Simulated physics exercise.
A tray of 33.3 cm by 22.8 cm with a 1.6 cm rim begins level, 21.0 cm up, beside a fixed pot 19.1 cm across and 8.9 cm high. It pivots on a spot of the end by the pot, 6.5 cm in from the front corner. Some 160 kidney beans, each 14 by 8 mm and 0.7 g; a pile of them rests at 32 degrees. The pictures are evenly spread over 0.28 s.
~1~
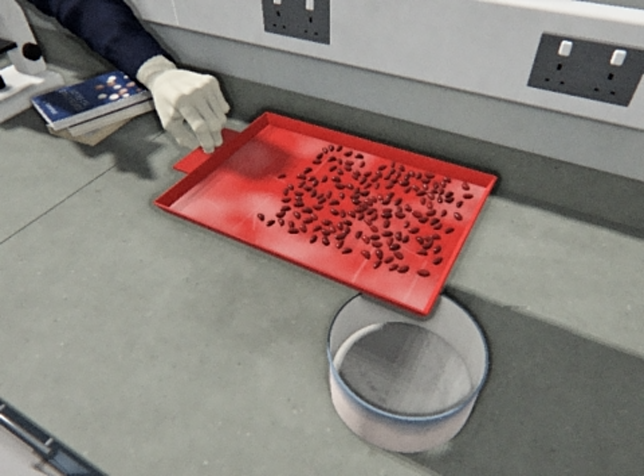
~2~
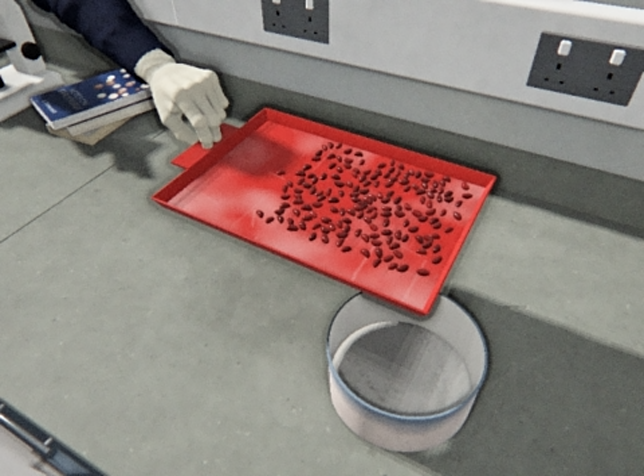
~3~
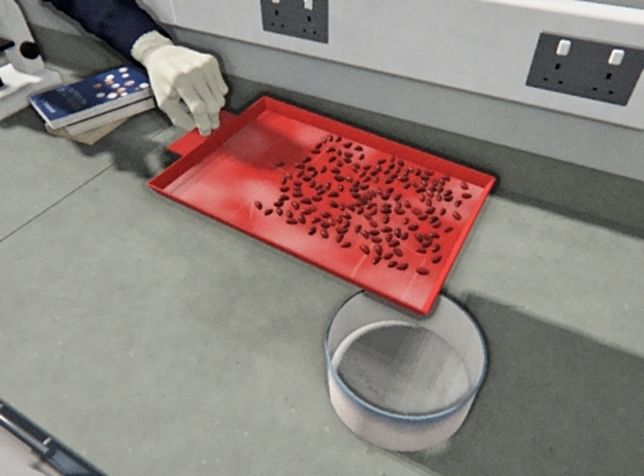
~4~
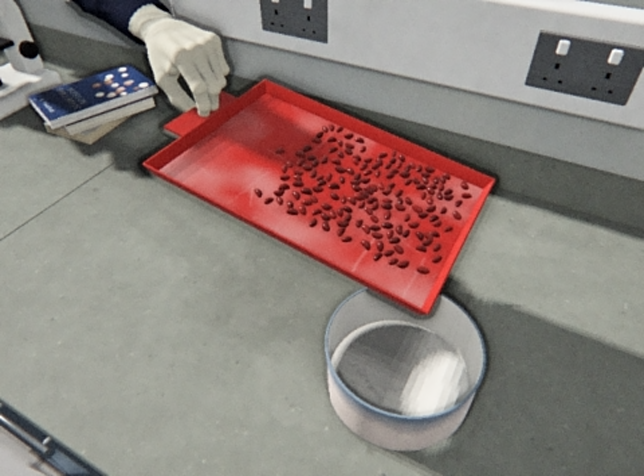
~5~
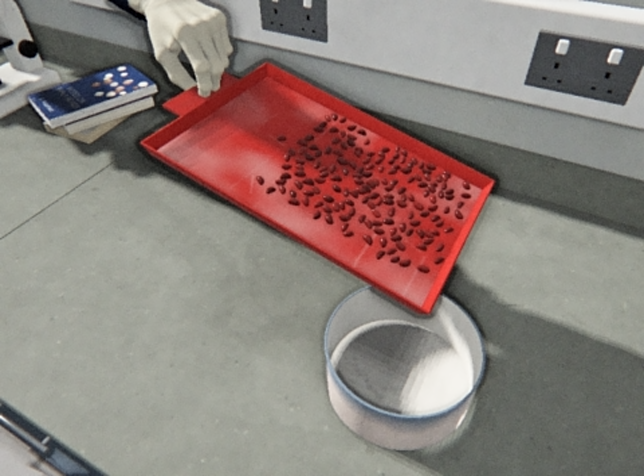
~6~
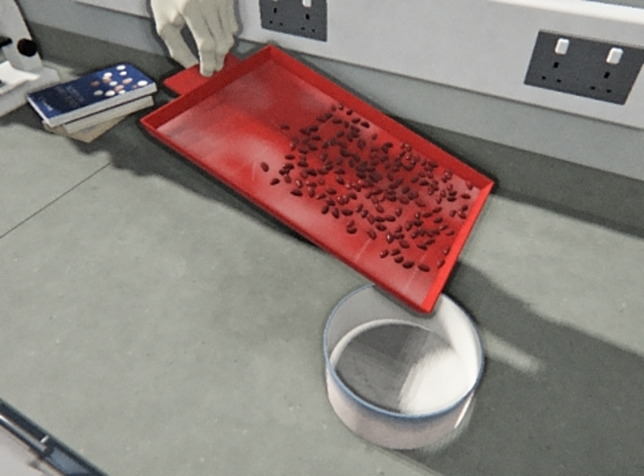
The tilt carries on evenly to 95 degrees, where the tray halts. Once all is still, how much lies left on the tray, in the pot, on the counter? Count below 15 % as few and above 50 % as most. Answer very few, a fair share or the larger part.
Left on the tray: Very few; in the pot: A fair share; on the counter: The larger part.
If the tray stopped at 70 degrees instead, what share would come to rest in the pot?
It would be near 20 per cent.
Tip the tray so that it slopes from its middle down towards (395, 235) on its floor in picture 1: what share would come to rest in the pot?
About 55 per cent.
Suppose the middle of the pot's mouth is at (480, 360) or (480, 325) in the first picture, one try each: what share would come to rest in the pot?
About 45 and 75 per cent.
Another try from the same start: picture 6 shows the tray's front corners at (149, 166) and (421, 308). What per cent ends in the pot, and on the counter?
Pot 85, counter 15.
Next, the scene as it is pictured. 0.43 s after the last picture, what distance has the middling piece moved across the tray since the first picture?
About 10 cm.
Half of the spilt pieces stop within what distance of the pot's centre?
Roughly 20 cm.
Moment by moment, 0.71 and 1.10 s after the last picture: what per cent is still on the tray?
About 35, 0.
Then, 0.43 s after the last picture, tilt 56 degrees; the tray holds 95 %, the pot 0 %.
Then, 0.71 s after the last picture, tilt 80 degrees; the tray holds 35 %, the pot 10 %.
Then, 1.10 s after the last picture, tilt 95 degrees; the tray holds 0 %, the pot 25 %.
In the end, tray 0 %, pot 25 %, counter 75 %.
